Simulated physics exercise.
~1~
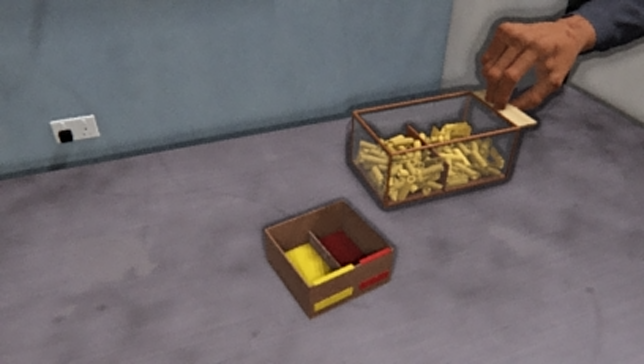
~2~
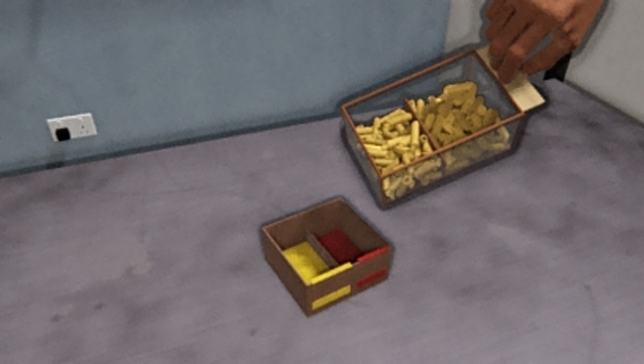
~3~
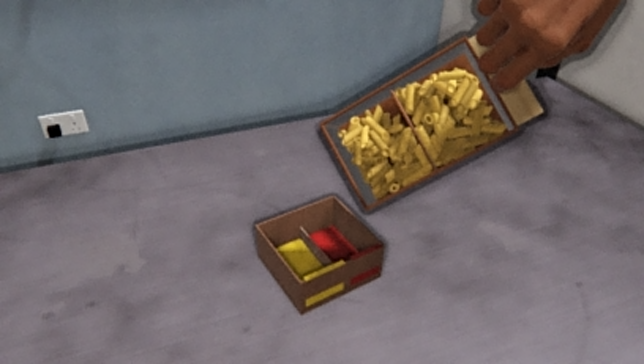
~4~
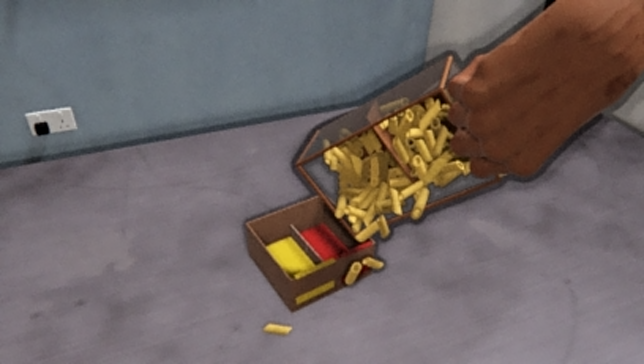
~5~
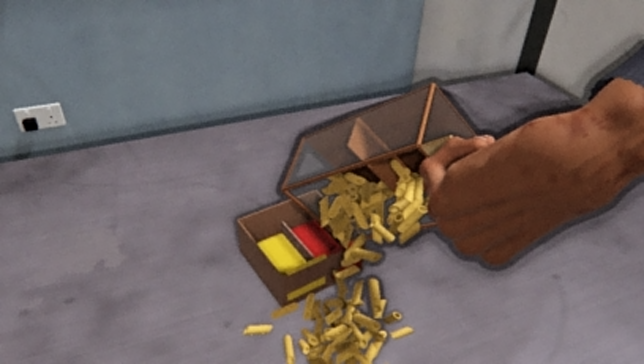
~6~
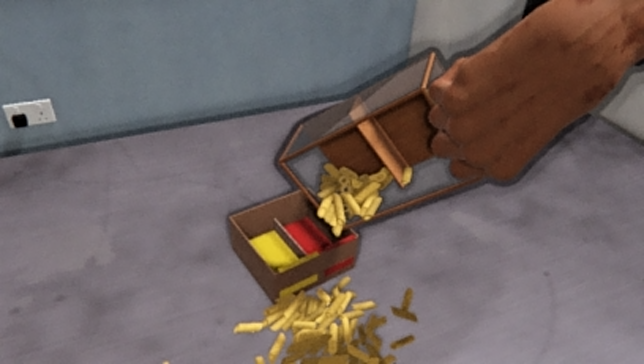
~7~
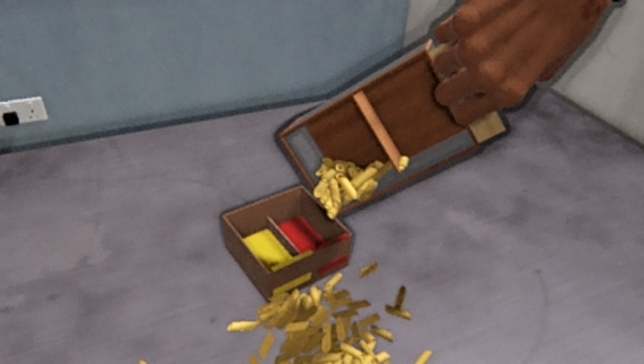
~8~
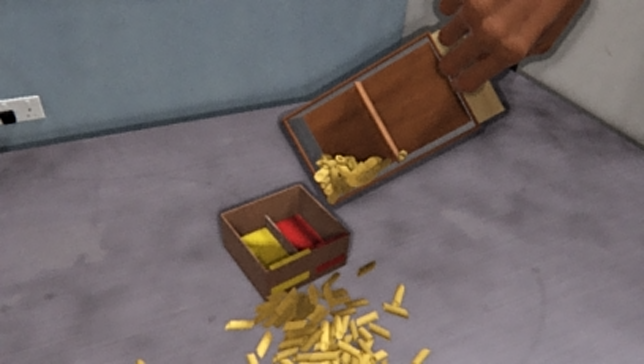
A clear-sided box of dry pasta, held by a hand, tips steadily toward a small tin with yellow and red sections, spilling most pieces onto the table in front of the tin, then tilts partway back with some pasta left in its lower corner and both sections empty of pasta.
